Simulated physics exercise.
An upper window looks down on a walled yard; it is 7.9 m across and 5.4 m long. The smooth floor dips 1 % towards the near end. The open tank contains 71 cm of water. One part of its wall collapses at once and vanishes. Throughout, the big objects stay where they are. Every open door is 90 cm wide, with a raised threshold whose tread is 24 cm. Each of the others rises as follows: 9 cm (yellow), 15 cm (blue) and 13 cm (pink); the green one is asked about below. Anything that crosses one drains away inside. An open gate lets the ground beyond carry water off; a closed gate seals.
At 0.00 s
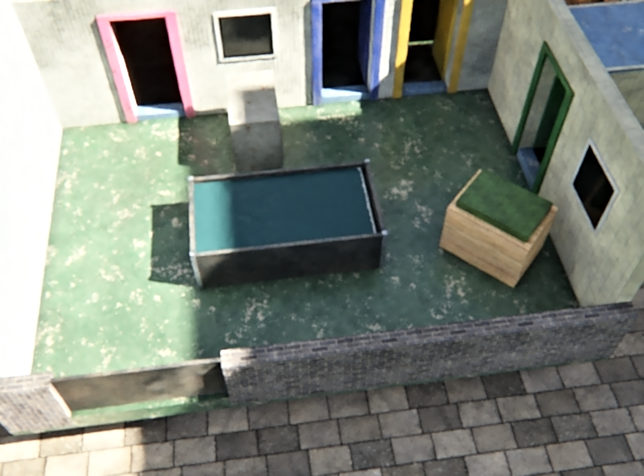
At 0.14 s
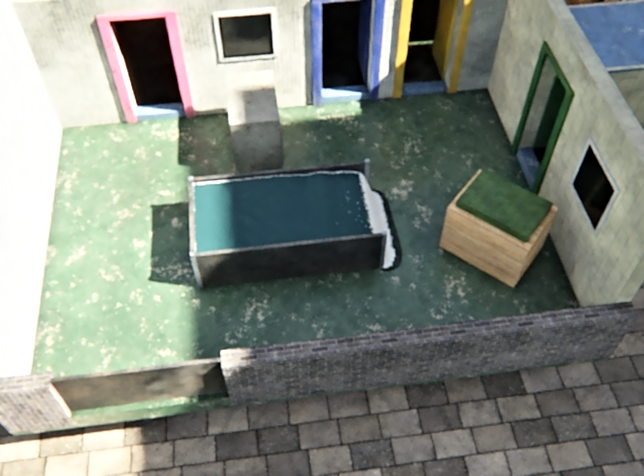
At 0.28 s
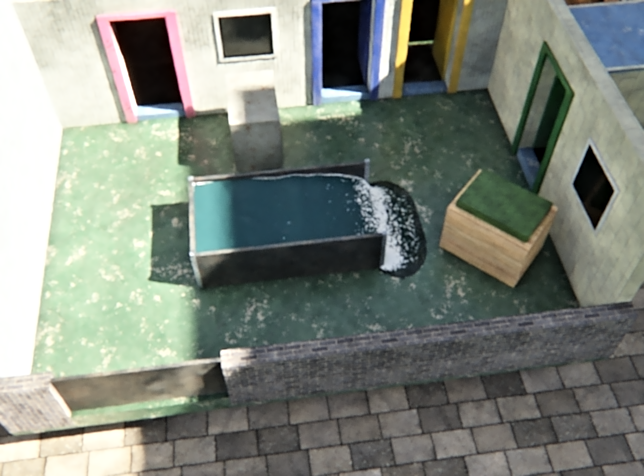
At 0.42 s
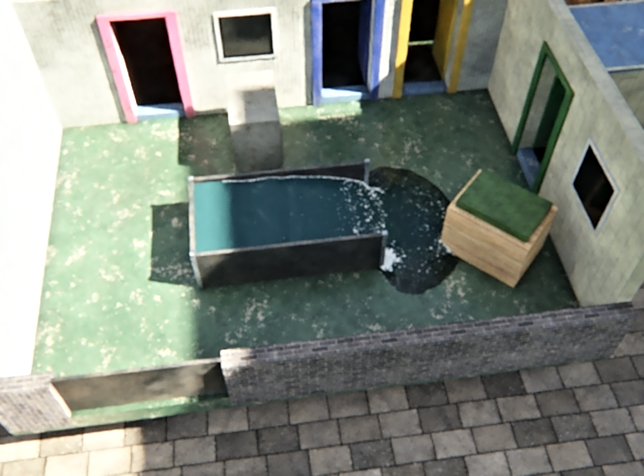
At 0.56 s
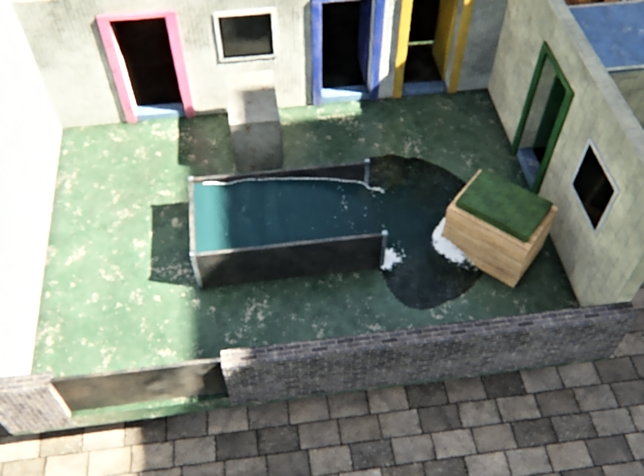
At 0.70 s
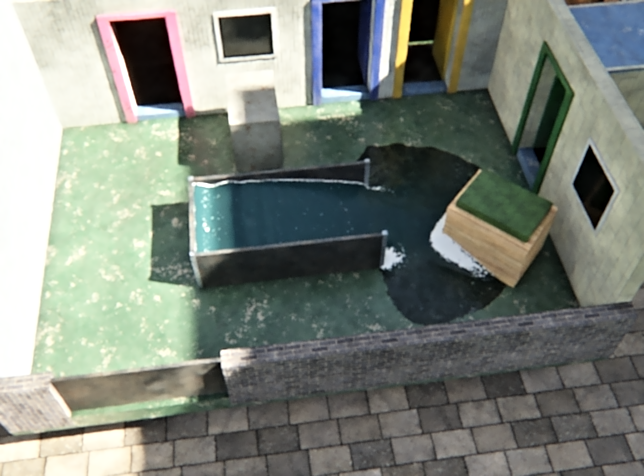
In a walled yard, water pours from the tank's open right end and spreads around a wooden box.
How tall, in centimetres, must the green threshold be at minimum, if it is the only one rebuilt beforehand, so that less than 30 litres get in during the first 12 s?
It needs to be at least 24 cm tall.
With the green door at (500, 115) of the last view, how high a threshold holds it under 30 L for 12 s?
Minimum: Close to 24 cm.
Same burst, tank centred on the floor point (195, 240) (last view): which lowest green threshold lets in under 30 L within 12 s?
Then about 22 centimetres at the least.
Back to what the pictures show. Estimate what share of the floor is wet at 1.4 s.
Some 25 per cent of it.
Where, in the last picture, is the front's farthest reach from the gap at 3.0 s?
The farthest wet point sits near (483, 95).
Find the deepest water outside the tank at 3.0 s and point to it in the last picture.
Around (473, 95).
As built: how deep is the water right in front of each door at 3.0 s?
Lab note, cm: Yellow 22; blue 5; green 25; pink 0.
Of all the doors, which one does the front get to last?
Coming last is the pink one.
After 1.4 s water covers 25 % of the floor, deepest (46 cm) near (439, 240); 28 cm at the green door, 14 litres in over its 18 cm threshold.
After 3.0 s water covers 40 % of the floor, deepest (38 cm) near (473, 95); 25 cm at the green door, 79 litres in over its 18 cm threshold.
After 12.0 s water covers 95 % of the floor, deepest (10 cm) near (27, 406); 8 cm at the green door, 96 litres in over its 18 cm threshold.
At the green door as built, the water arrived by 0.9 s and peaked near 29 cm at 2.2 s.
Run again over the same 12 s with other heights there, 56 litres in over 21 cm, 9 litres over 28 cm. The limit of 30 litres is kept from about 24 cm up.
